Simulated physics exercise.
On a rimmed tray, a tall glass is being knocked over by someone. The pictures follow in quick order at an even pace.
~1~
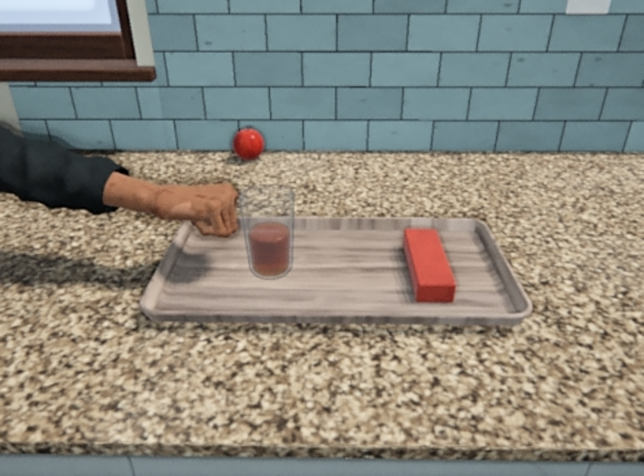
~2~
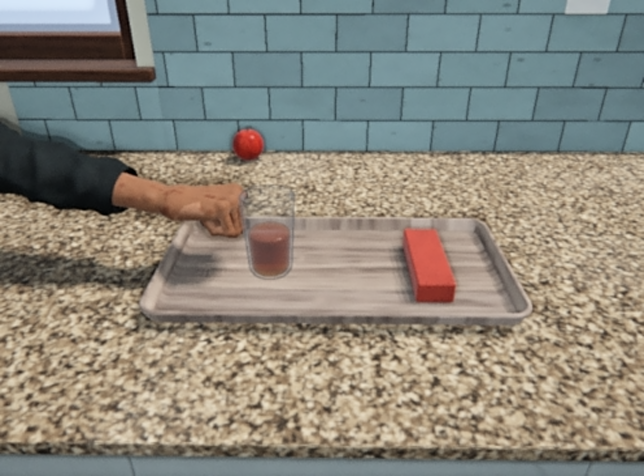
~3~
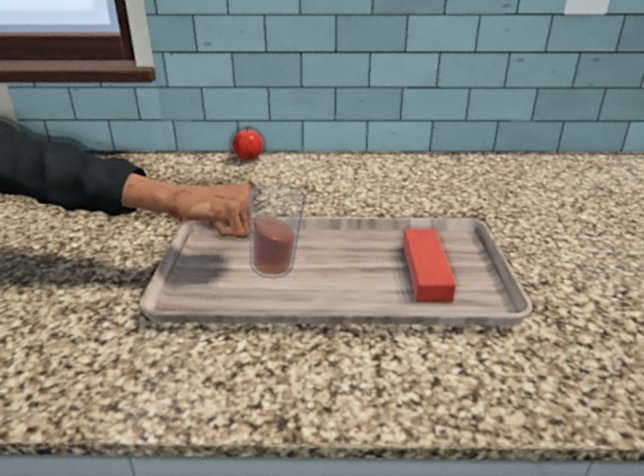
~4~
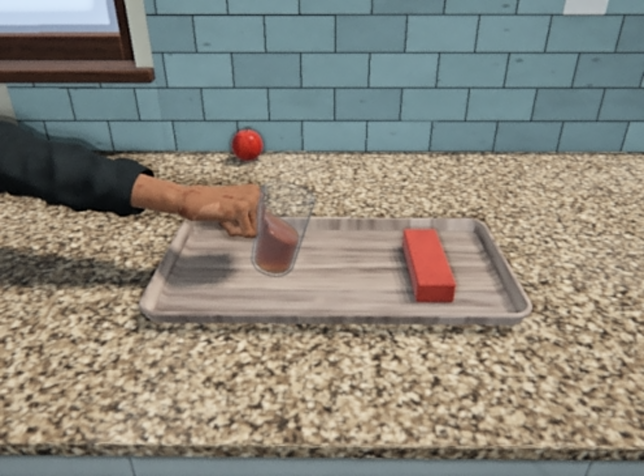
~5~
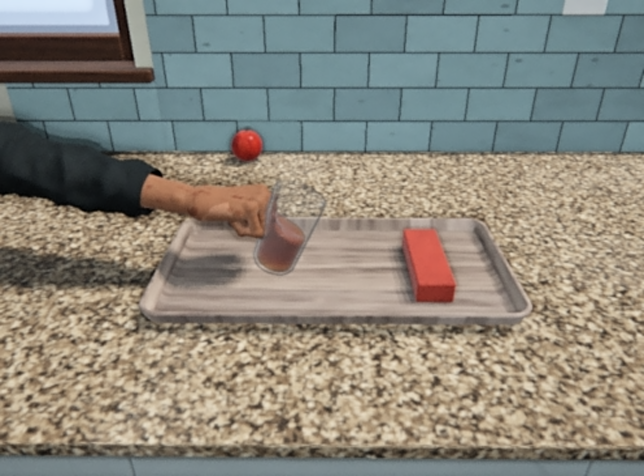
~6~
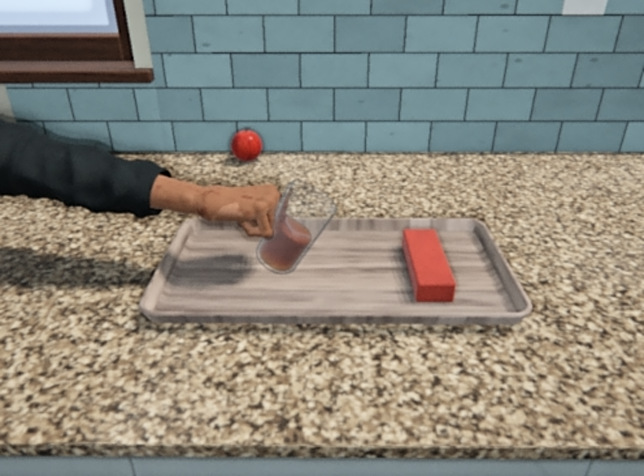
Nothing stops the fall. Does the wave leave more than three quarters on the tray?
Honestly, less than a quarter flows off the tray.
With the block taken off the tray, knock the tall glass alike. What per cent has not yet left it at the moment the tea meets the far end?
About 55 percent.
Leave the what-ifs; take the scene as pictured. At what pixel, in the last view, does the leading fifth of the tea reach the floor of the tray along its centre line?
Impact centre, mid-line: Approx. (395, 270).
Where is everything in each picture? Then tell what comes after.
In the first frame, tilt 0°; right rim (293, 197); surface from (248, 228) to (291, 229); the tray's far rim is at (505, 261); a block is fixed to the tray further along.
In the second frame, tilt 0°; right rim (293, 197); surface from (248, 228) to (291, 229).
In the third frame, tilt 7°; right rim (303, 198); surface from (254, 217) to (291, 229).
In the fourth frame, tilt 14°; right rim (314, 201); surface from (262, 204) to (299, 231).
In the fifth frame, tilt 22°; right rim (325, 204); surface from (266, 222) to (306, 232).
In the sixth frame, tilt 29°; right rim (335, 209); surface from (270, 228) to (310, 231).
A moment on, the tall glass lies on its side and 100 per cent is in the glass, 0 on the tray and 0 above or beyond its rim.
Next, the tall glass lies on its side and 54 per cent is in the glass, 39 on the tray and 7 above or beyond its rim.
Then the tall glass lies on its side and 30 per cent is in the glass, 57 on the tray and 13 above or beyond its rim.
Later the tall glass lies on its side and 17 per cent is in the glass, 73 on the tray and 10 above or beyond its rim.
At rest 90 per cent is held by tray and glass, 10 is off the tray.
